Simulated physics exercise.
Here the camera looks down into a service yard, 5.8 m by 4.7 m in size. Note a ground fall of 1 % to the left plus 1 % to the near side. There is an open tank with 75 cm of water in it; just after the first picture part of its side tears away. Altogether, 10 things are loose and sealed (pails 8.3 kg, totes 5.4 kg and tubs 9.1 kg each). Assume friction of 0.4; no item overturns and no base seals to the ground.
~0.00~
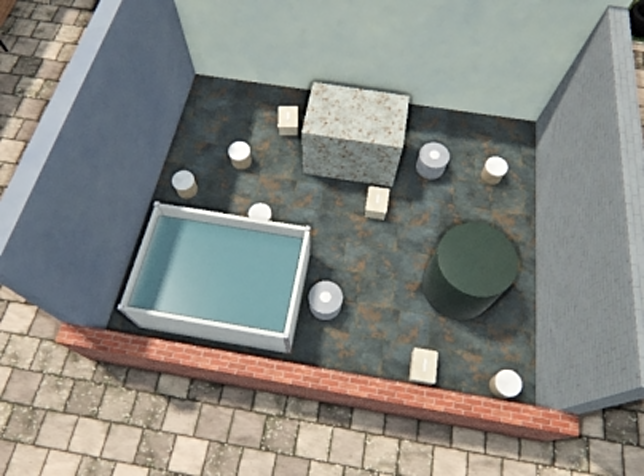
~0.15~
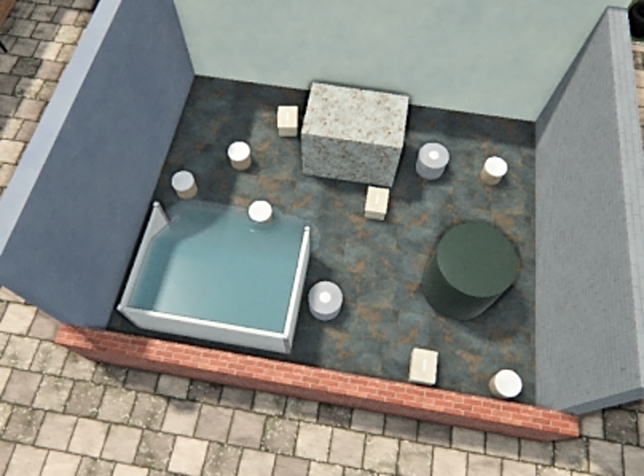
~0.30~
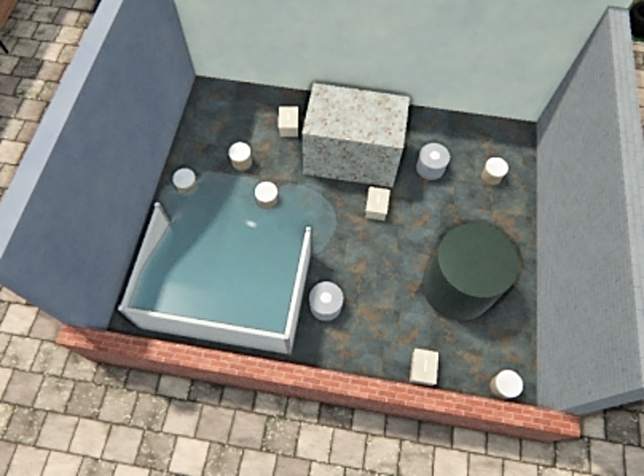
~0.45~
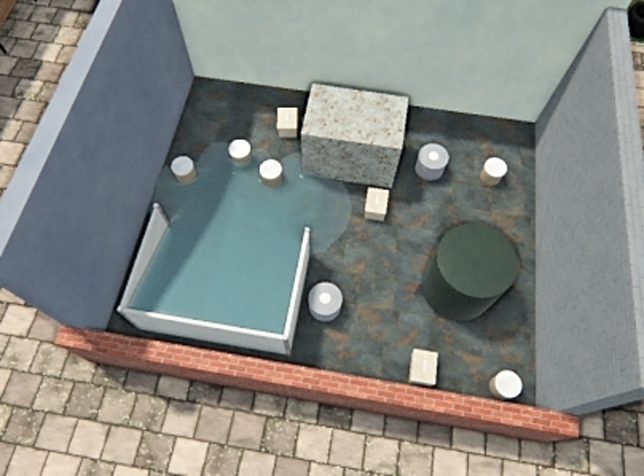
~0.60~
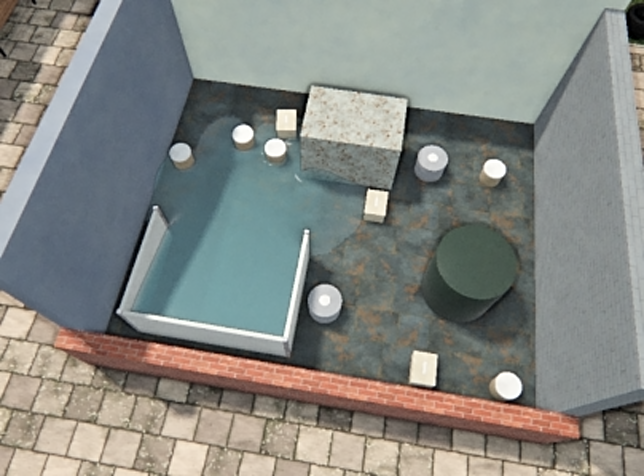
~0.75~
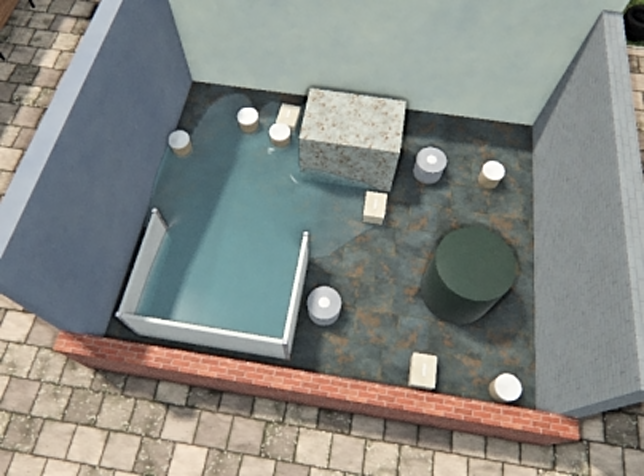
A big open tank of water lost its back side, and the water spread across the dark yard floor toward the back wall, pushing a few of the small pale tubs along with it.
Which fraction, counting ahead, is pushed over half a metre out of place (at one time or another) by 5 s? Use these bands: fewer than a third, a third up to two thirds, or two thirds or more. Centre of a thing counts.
It falls in a third up to two thirds.
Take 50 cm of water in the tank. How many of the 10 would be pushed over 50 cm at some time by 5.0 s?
Then it comes to 5.
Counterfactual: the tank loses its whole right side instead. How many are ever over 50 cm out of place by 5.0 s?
The answer then is 7.
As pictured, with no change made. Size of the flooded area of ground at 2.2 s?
The covered patch comes to about 17 m2.
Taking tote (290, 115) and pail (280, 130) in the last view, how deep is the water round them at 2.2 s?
Roughly 8 and 38 cm.
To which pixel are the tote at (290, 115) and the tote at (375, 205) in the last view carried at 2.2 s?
They end up about (406, 125) and (411, 267) in the last view.
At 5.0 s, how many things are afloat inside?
I'd say 3 of them.
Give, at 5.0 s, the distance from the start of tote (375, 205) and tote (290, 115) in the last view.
Net shifts, in order: 250 cm and 350 cm.
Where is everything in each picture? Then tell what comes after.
A pail at (260, 213) rests on the ground; a pail at (183, 180) rests on the ground; 2.9 m2 under water; 0 of 10 have shifted, in the first picture.
A pail at (260, 211) rests on the ground, 5 cm from its start; a pail at (183, 180), on the bottom; 4.0 m2 under water; 1 of 10 have shifted, in the second picture.
A pail at (266, 192), on the bottom, 38 cm from its start; a pail at (184, 178), on the bottom, 6 cm from its start; water covers 5.4 m2; 2 of 10 have shifted, in the third picture.
A pail at (271, 169), on the bottom, 79 cm from its start; a pail at (182, 165), on the bottom, 29 cm from its start; 6.8 m2 under water; 3 of 10 have shifted, in the fourth picture.
A pail at (276, 148) rests on the ground, 122 cm from its start; a pail at (180, 152), on the bottom, 58 cm from its start; water covers 8.2 m2; 3 of 10 have shifted, in the fifth picture.
A pail at (280, 131) floats, 157 cm from its start; a pail at (179, 139) rests on the ground, 87 cm from its start; water covers 9.5 m2; 4 of 10 have shifted, in the sixth picture.
After 1.1 s 4 of 10 are over 50 cm from their spots; 3 afloat.
After 2.2 s 5 of 10 are over 50 cm from their spots; 4 afloat.
After 3.5 s 5 of 10 are over 50 cm from their spots; 4 afloat.
After 5.0 s 6 of 10 are over 50 cm from their spots, and 6 have been at some point; 3 afloat.
